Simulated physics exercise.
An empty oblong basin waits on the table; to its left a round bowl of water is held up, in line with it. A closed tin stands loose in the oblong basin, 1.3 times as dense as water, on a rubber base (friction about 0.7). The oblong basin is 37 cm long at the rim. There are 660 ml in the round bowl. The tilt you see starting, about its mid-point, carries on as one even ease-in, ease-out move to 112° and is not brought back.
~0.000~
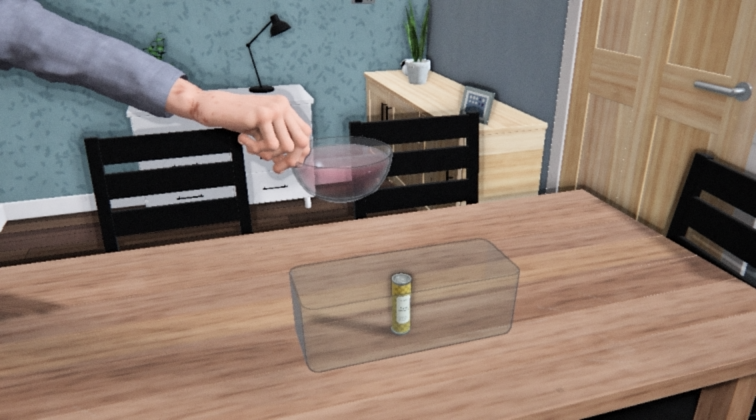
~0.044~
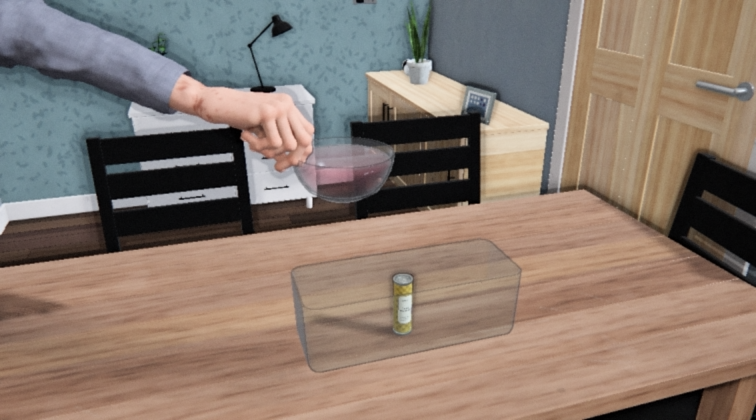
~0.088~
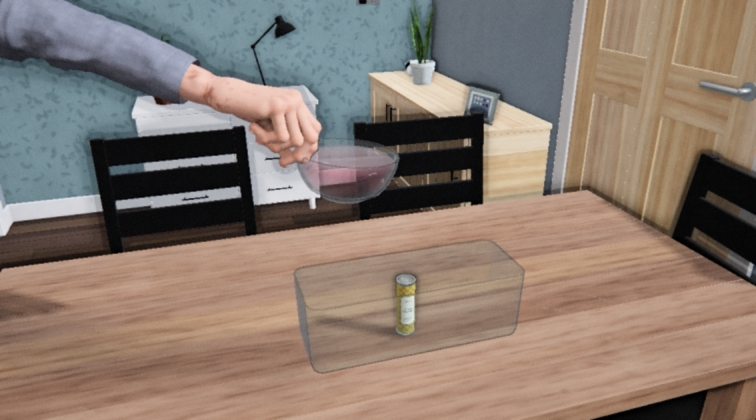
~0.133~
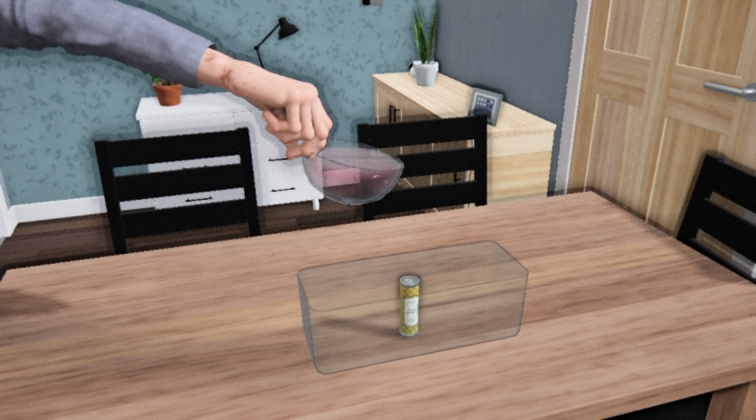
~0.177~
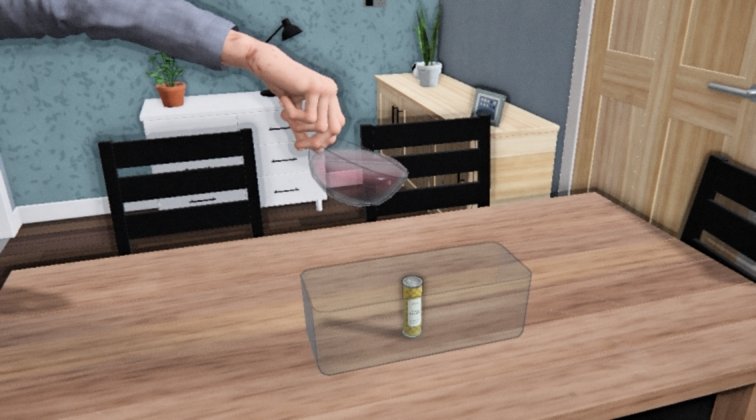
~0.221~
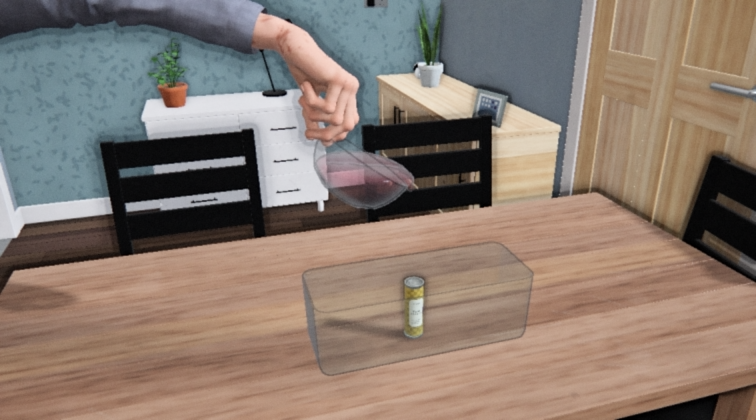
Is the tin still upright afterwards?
The tin stays up.
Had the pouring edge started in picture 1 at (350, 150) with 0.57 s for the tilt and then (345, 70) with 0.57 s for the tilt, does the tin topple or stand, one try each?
First it topples; then it remains upright.
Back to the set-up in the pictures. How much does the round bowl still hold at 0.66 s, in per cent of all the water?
Some 0 per cent.
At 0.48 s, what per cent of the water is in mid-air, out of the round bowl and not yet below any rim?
Some 52 per cent.
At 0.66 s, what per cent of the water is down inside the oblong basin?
Some 96 per cent.
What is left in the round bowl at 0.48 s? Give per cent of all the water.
Near 4 in a hundred.
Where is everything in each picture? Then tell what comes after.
In the first picture, it leans 0°; its right rim is at (389, 148); the water meets the walls at (292, 162) and (386, 152); the oblong basin's rim runs from (295, 289) to (503, 255); the tin's top is at (401, 281).
In the second picture, it leans 2°; its right rim is at (391, 149); the water meets the walls at (293, 162) and (387, 153).
In the third picture, it leans 6°; its right rim is at (395, 154); the water meets the walls at (298, 160) and (392, 156).
In the fourth picture, it leans 15°; its right rim is at (400, 162); the water meets the walls at (304, 159) and (396, 159).
In the fifth picture, it leans 25°; its right rim is at (403, 172); the water meets the walls at (311, 160) and (401, 165); 3 per cent is over the edge.
In the sixth picture, it leans 37°; its right rim is at (403, 182); the water meets the walls at (315, 162) and (392, 169); 10 per cent is over the edge.
After 0.48 s the tilt is 105° and 4 per cent is still to pour; the tin stands where it began.
After 0.66 s the tilt is 112° and 0 per cent is still to pour; the tin stands where it began.
After 0.86 s the tilt is 112° and 0 per cent is still to pour; the tin stands where it began.
After 1.07 s the tilt is 112° and 0 per cent is still to pour; the tin stands where it began.
In the end the tin stands where it began.
